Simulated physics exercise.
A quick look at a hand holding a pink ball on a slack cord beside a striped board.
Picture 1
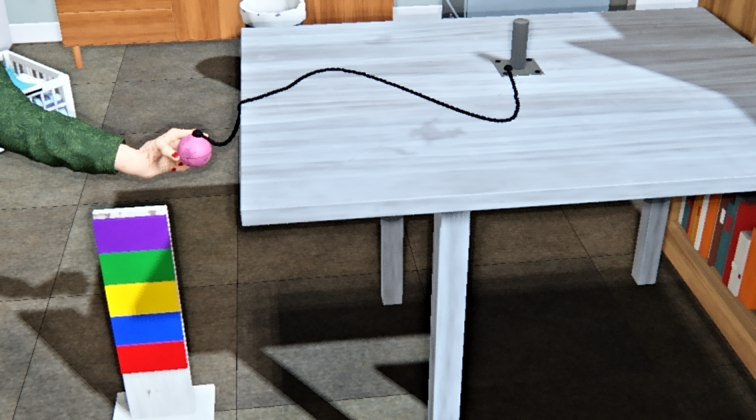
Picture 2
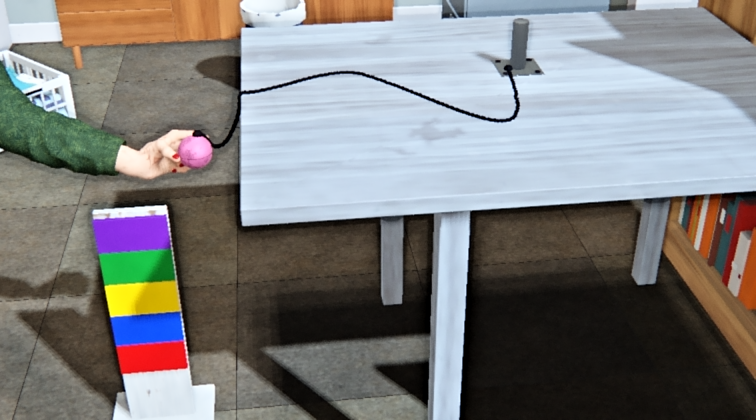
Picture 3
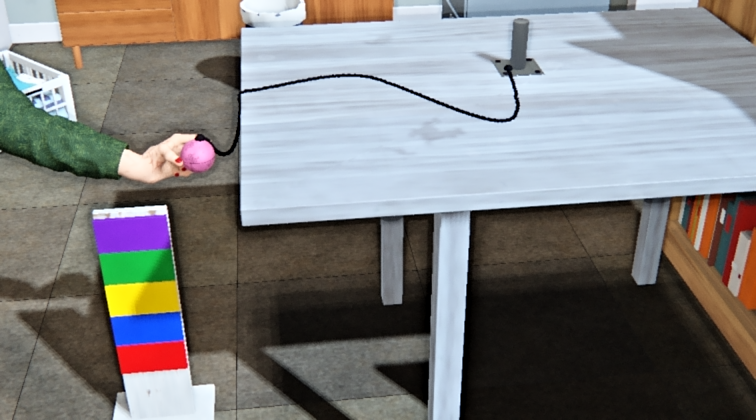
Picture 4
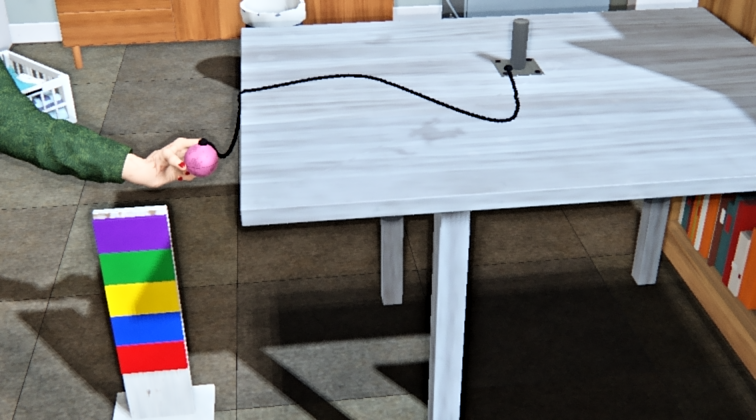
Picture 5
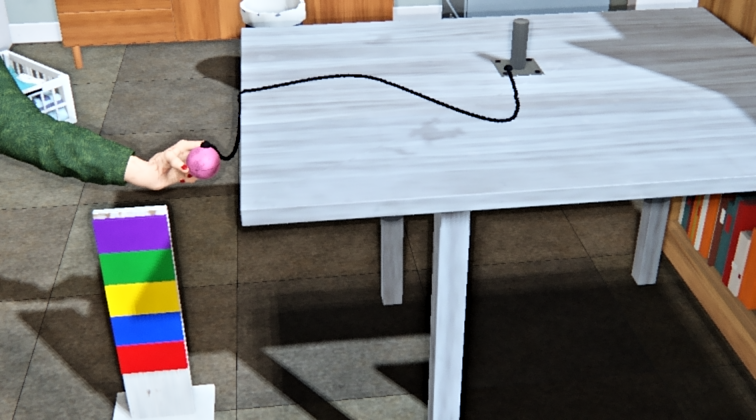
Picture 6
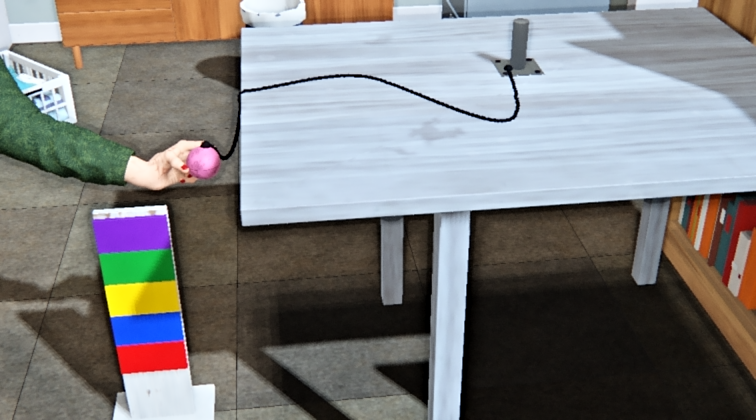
A hand holds a pink ball on a slack black cord, shifting it slightly right.
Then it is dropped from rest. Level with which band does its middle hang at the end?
Its centre hangs level with the red band.
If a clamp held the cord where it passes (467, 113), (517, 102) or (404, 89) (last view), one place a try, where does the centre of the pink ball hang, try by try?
Near (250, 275), (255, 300) and (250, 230).
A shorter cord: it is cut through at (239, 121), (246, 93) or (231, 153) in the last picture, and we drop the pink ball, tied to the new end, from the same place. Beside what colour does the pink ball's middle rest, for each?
Try by try: Yellow; green; blue.
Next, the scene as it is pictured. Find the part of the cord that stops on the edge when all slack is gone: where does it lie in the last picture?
At (383, 81), roughly.
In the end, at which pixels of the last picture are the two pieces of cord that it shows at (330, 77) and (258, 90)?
Near (245, 169) and (251, 235).
Soon after, ball near (249, 332); level with blue.
Then, ball near (265, 341); level with red.
At rest, ball near (263, 346); level with red. Its middle rests at the red band.
